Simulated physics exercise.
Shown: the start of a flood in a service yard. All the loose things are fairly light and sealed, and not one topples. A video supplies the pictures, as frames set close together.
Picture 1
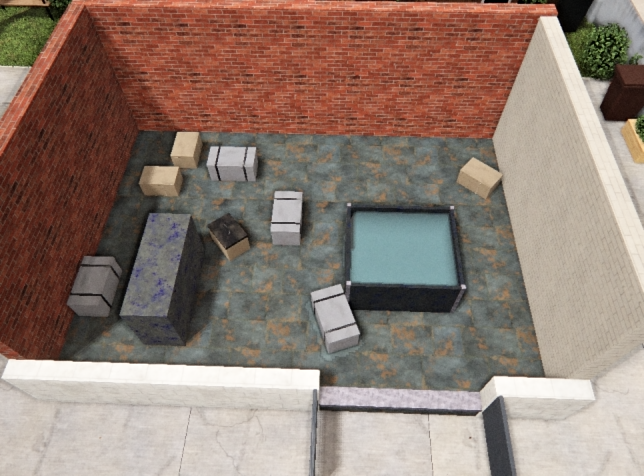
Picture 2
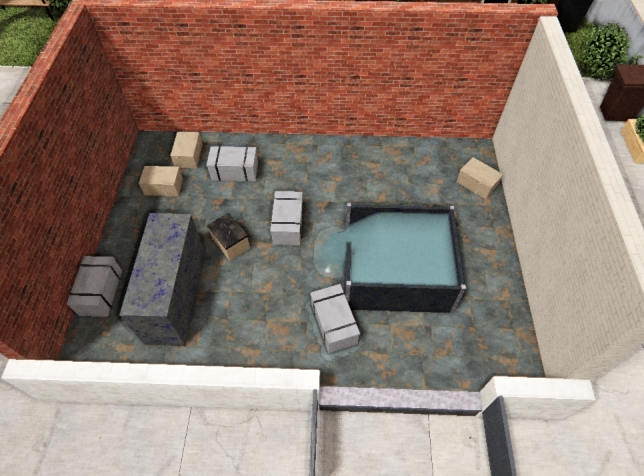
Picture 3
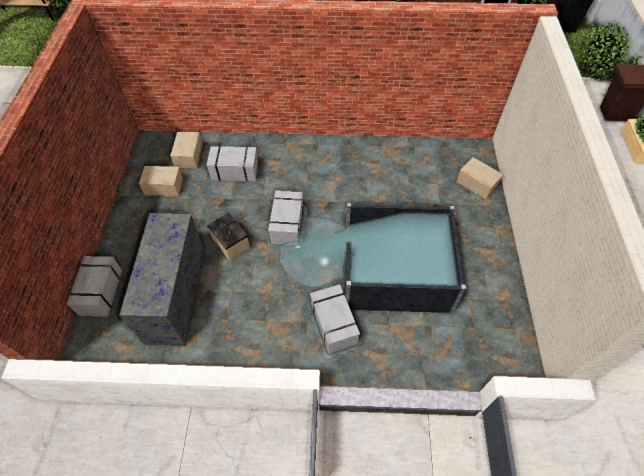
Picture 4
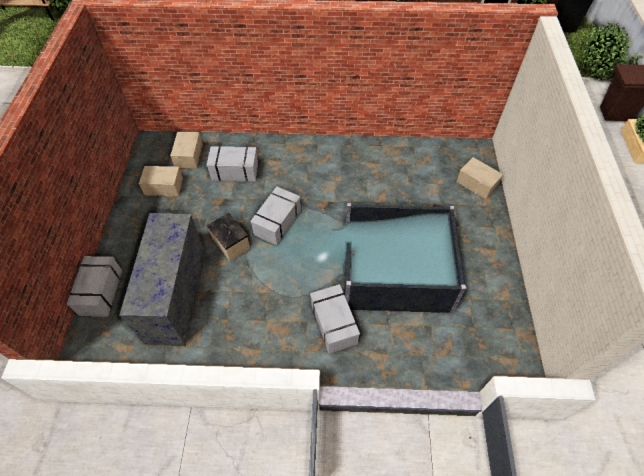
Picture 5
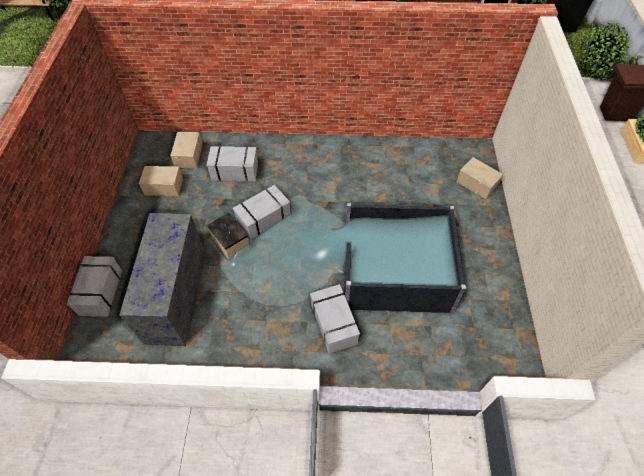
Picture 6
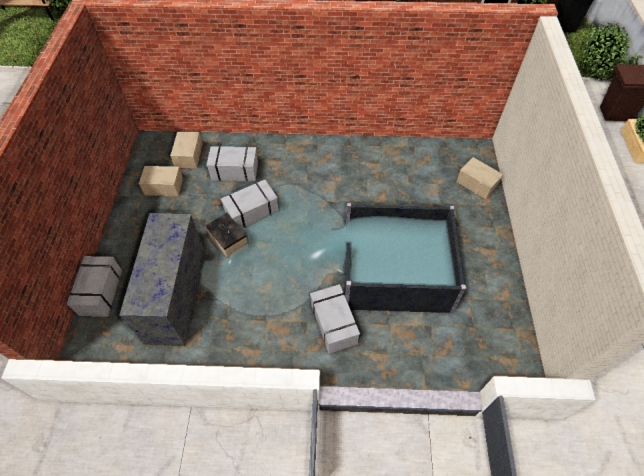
Water spreading leftward from an open-sided tank across a walled yard, turning one grey trunk and pushing it left.
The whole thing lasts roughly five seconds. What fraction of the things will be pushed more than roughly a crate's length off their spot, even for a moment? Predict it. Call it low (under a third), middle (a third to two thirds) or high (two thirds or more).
High.
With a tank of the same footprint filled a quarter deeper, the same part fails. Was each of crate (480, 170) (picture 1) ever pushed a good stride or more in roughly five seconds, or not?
That one, I'd say: Came up short.
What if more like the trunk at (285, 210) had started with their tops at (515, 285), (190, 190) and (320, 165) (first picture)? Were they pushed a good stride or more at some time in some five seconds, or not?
So, in order, the copies go nowhere much, a long way, nowhere much.
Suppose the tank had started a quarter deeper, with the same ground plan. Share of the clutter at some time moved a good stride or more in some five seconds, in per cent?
Share moved that far: Approx. 80 %.
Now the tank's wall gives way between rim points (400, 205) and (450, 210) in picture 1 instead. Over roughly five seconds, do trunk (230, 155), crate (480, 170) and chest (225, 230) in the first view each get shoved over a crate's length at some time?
Object by object: Displaced that much, displaced that much, less than that.
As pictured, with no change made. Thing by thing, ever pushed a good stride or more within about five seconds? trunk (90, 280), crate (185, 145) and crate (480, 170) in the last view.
Here's how it goes one after another: Traveled a good way, traveled a good way and remained close.
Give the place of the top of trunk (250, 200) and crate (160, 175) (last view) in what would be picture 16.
I'd say around (194, 147) for the first and around (135, 167) for the second.
A moment on, 1 of 8 are well off their spots; 1 afloat.
Next, 3 of 8 are well off their spots; 2 afloat.
Later, 5 of 8 are well off their spots; 4 afloat.
In the end, 6 of 8 are well off their spots, and 6 have been at some point; 3 afloat.
